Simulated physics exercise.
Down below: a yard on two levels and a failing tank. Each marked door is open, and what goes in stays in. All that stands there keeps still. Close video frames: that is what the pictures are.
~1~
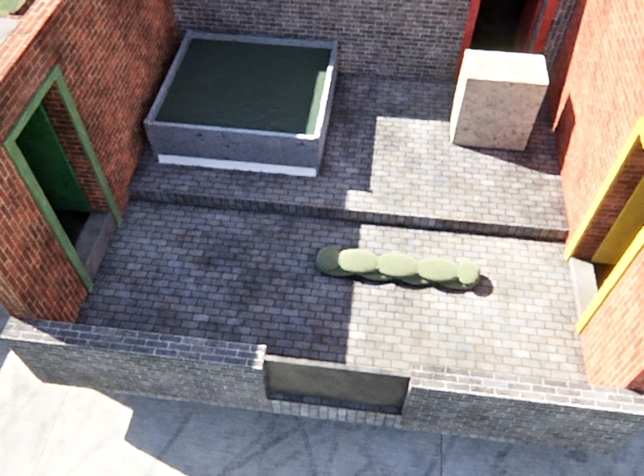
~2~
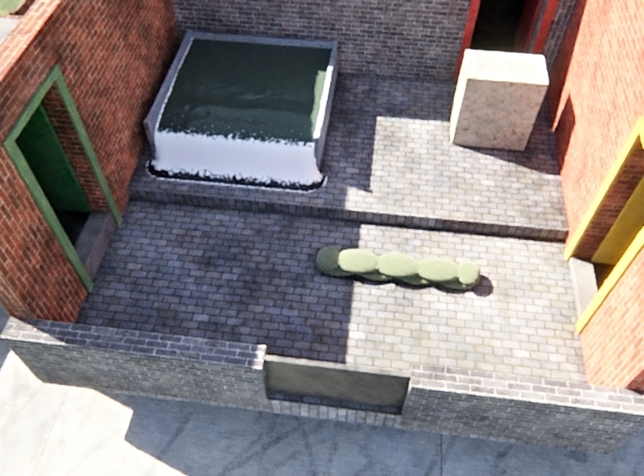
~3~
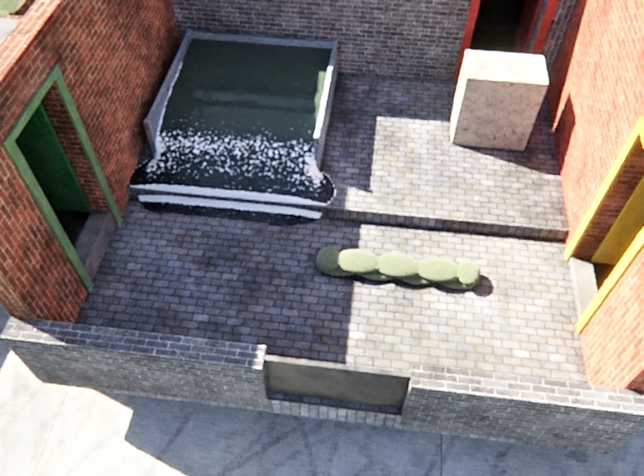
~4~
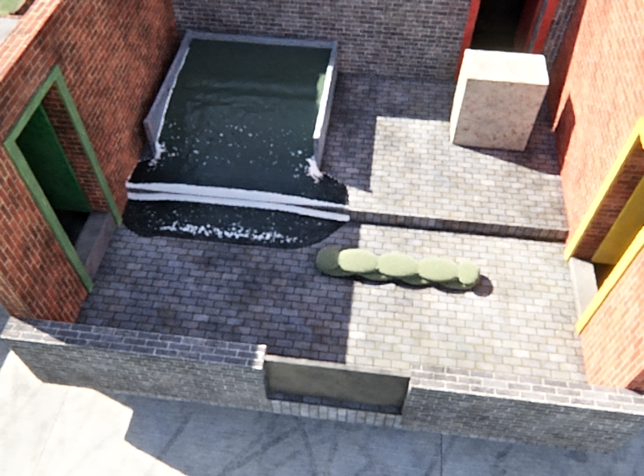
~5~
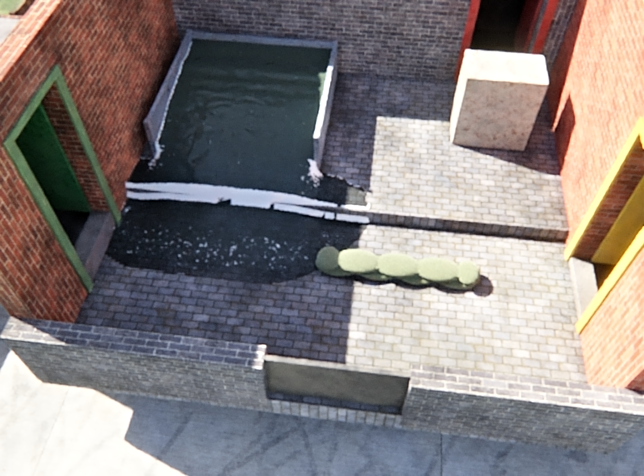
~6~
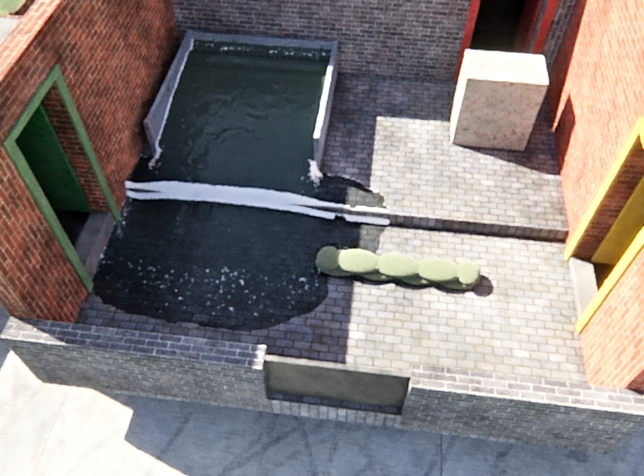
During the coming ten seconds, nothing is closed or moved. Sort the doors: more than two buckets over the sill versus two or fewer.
Sorted by door: Red door - two or fewer; green door - two or fewer; yellow door - more than two.
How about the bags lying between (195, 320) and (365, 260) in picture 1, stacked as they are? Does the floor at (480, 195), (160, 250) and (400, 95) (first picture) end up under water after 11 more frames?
Well, in order they'd be left untouched, waterlogged and left untouched.
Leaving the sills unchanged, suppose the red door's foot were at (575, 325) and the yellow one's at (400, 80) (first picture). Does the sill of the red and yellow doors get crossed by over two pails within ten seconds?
Outcome - red: Breaks the limit, yellow: Comes in under it.
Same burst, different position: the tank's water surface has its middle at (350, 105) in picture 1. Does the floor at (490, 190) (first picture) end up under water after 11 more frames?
At that place: Free of water.
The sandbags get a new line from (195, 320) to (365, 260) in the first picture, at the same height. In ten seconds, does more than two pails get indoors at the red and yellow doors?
The red door remains within the limit, while the yellow door exceeds the limit.
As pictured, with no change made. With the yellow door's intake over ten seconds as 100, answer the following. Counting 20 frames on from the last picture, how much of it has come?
It should be near 0 percent of the ten-second total.
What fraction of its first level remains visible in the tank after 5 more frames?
Around 54 percent, give or take.
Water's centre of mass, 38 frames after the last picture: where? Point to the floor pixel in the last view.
Centre of mass: Roughly (320, 272).
A moment on, water covers 35 % of the floor; the red door not reached, the green door wet at the sill, nothing in, the yellow door not reached.
Next, water covers 45 % of the floor; the red door not reached, the green door wet at the sill, nothing in, the yellow door not reached.
Then, water covers 60 % of the floor; the red door not reached, the green door wet at the sill, nothing in, the yellow door under two buckets in.
Later, water covers 60 % of the floor; the red door not reached, the green door wet at the sill, nothing in, the yellow door far over two buckets in.
In the end, water covers 60 % of the floor; the red door not reached, the green door wet at the sill, nothing in, the yellow door far over two buckets in.
